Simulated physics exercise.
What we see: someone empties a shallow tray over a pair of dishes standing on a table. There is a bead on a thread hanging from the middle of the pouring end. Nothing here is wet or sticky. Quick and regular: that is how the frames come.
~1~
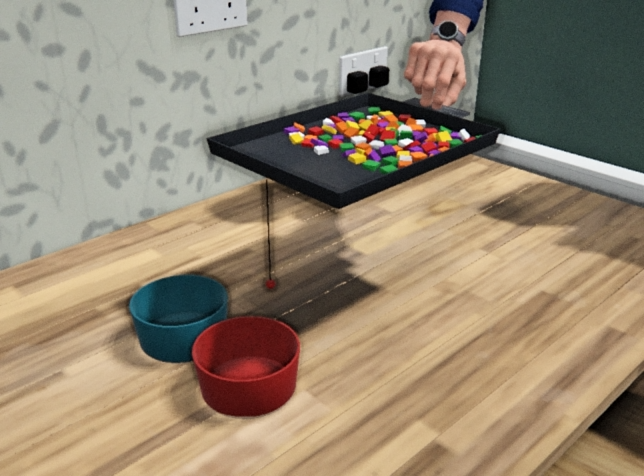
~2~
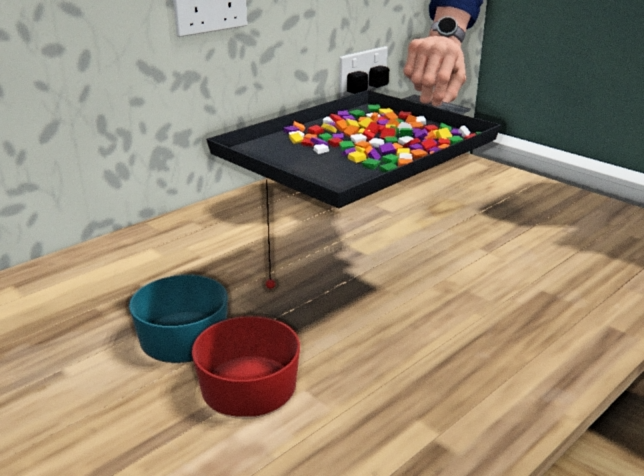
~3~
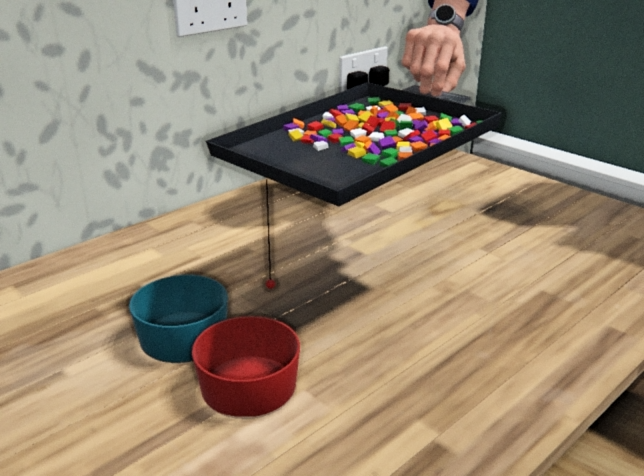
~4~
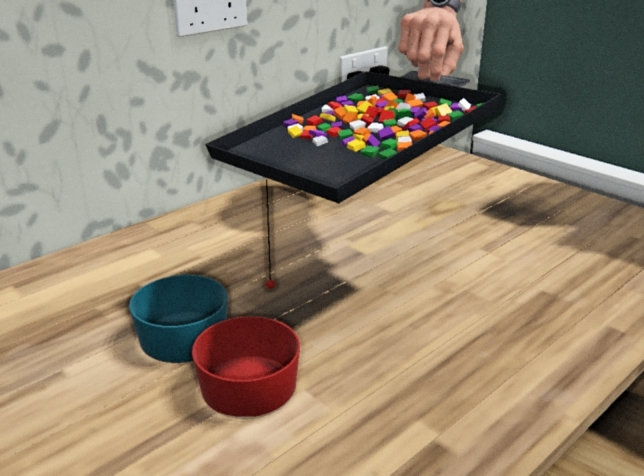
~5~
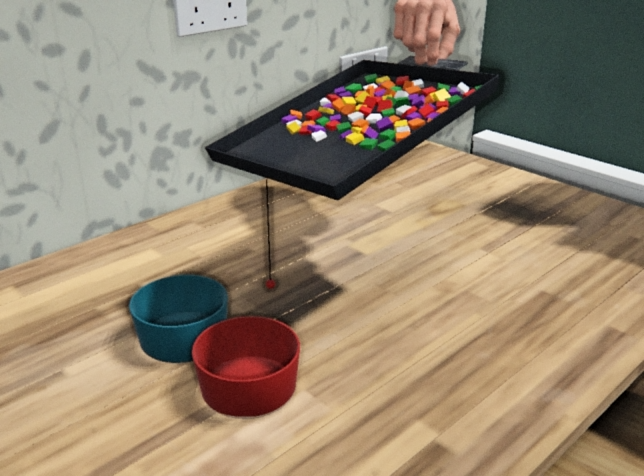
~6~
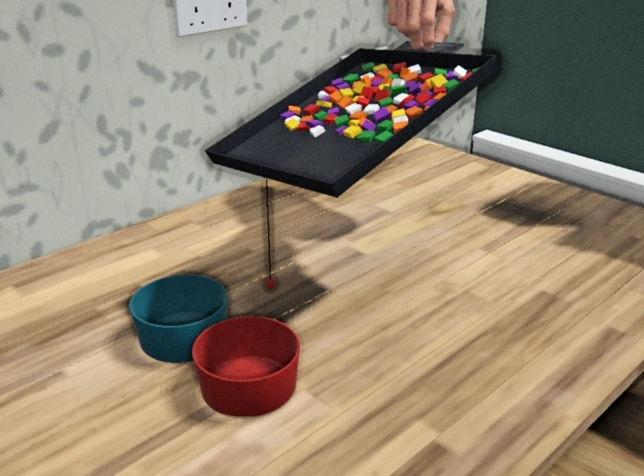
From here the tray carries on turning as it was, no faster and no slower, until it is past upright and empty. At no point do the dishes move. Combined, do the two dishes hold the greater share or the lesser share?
Compared with the spill, the catch will be smaller.
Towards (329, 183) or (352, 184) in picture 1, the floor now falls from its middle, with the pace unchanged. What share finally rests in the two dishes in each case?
20 % and 0 %.
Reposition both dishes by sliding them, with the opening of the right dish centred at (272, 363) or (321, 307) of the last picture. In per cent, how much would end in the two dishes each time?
About 20% on the first try and 50% on the second.
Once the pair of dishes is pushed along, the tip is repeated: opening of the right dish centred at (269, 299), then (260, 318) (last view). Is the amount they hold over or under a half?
Result - try one, past the halfway mark; try two, past the halfway mark.
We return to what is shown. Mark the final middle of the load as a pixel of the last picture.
Somewhere around (218, 307) in the final view.
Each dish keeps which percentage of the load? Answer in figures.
Split in per cent - left dish 20, right dish 0.
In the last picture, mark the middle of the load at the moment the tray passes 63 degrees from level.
I'd mark it close to (241, 154).
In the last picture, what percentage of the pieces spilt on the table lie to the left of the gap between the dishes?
It comes to 30 per cent or so.
Soon, tray tipped steeply; nearly all on the tray; a small part in the air.
A while on, tray tipped past a quarter turn; about half on the tray; a small part in the left dish; about a third outside both; a small part in the air.
Towards the end, tray tipped past a quarter turn; a stray few in the right dish; about a quarter in the left dish; most outside both.
Finally, tray tipped past a quarter turn; a stray few in the right dish; about a quarter in the left dish; most outside both.
